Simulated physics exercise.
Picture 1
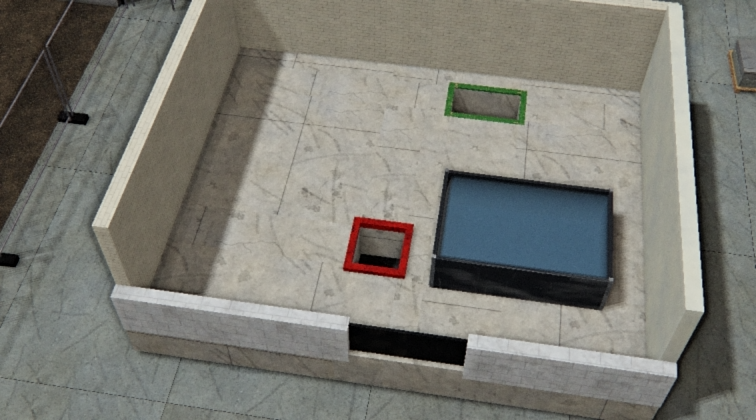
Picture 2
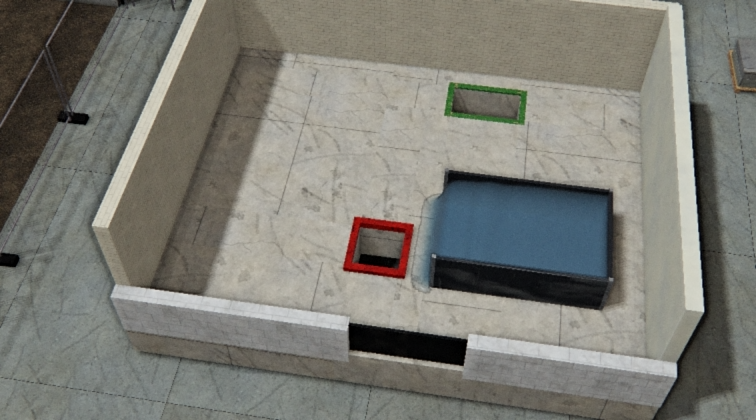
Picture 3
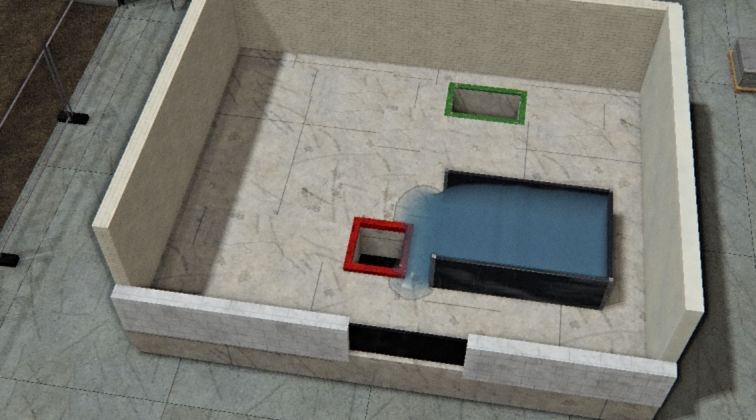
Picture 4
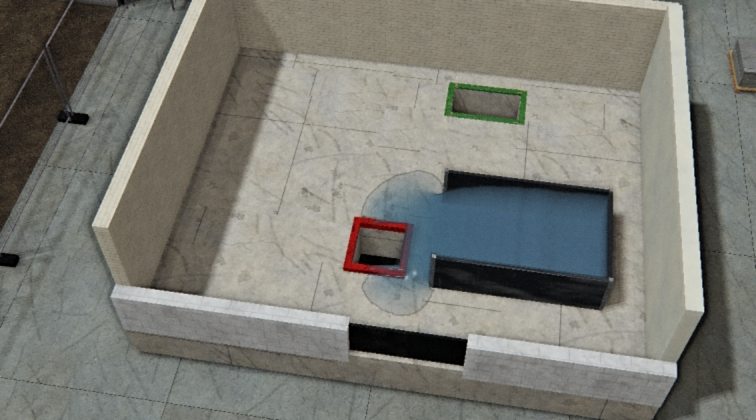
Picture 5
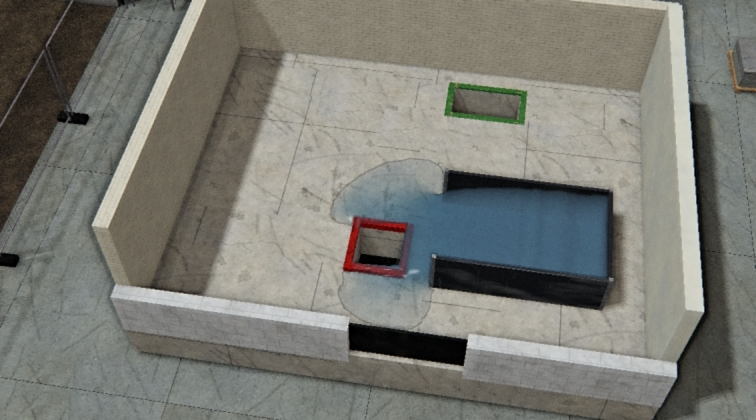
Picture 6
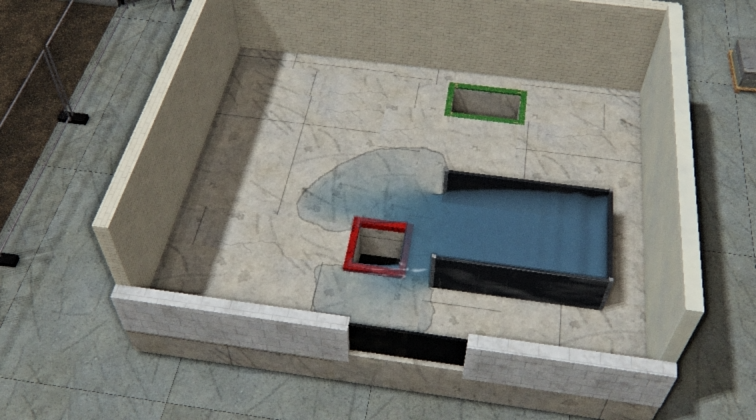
Blue water poured out of the left side of a dark open tank on a walled floor, reached the red-edged pit, then spread around it in two widening lobes, above and below.
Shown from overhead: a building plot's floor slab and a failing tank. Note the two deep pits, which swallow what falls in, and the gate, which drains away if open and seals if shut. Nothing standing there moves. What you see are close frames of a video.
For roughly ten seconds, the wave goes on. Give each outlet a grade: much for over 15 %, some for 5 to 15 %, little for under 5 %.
Grades: Gate - little, red pit - much, green pit - some.
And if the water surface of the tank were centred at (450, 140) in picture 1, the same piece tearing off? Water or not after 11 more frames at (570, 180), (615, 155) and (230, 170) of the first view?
Taking them as they were asked, they come out bone dry, bone dry, soaked.
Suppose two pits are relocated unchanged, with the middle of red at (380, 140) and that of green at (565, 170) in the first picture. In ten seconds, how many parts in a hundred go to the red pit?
Result - red pit: 2 %.
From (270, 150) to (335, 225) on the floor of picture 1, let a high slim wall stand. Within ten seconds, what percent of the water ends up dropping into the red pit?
The red pit gets 30 per cent.
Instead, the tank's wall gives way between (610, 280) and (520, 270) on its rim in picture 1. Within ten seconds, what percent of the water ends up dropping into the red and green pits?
The red pit gets 0 per cent and the green pit 14 per cent.
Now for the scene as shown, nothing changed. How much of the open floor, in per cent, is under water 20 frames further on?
I'd say close to 60 per cent.
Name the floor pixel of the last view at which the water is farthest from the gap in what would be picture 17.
At roughly (229, 80).
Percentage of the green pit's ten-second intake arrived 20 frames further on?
It comes to around 0 percent of the ten-second total.
A moment on, water covers 30 % of the floor; the gate 0 %, the red pit 11 %, the green pit 0 %.
Next, water covers 45 % of the floor; the gate 0 %, the red pit 19 %, the green pit 0 %.
Then, water covers 60 % of the floor; the gate 0 %, the red pit 24 %, the green pit 0 %.
Later, water covers 70 % of the floor; the gate 0 %, the red pit 26 %, the green pit 0 %.
In the end, water covers 95 % of the floor; the gate 0 %, the red pit 26 %, the green pit 7 %.
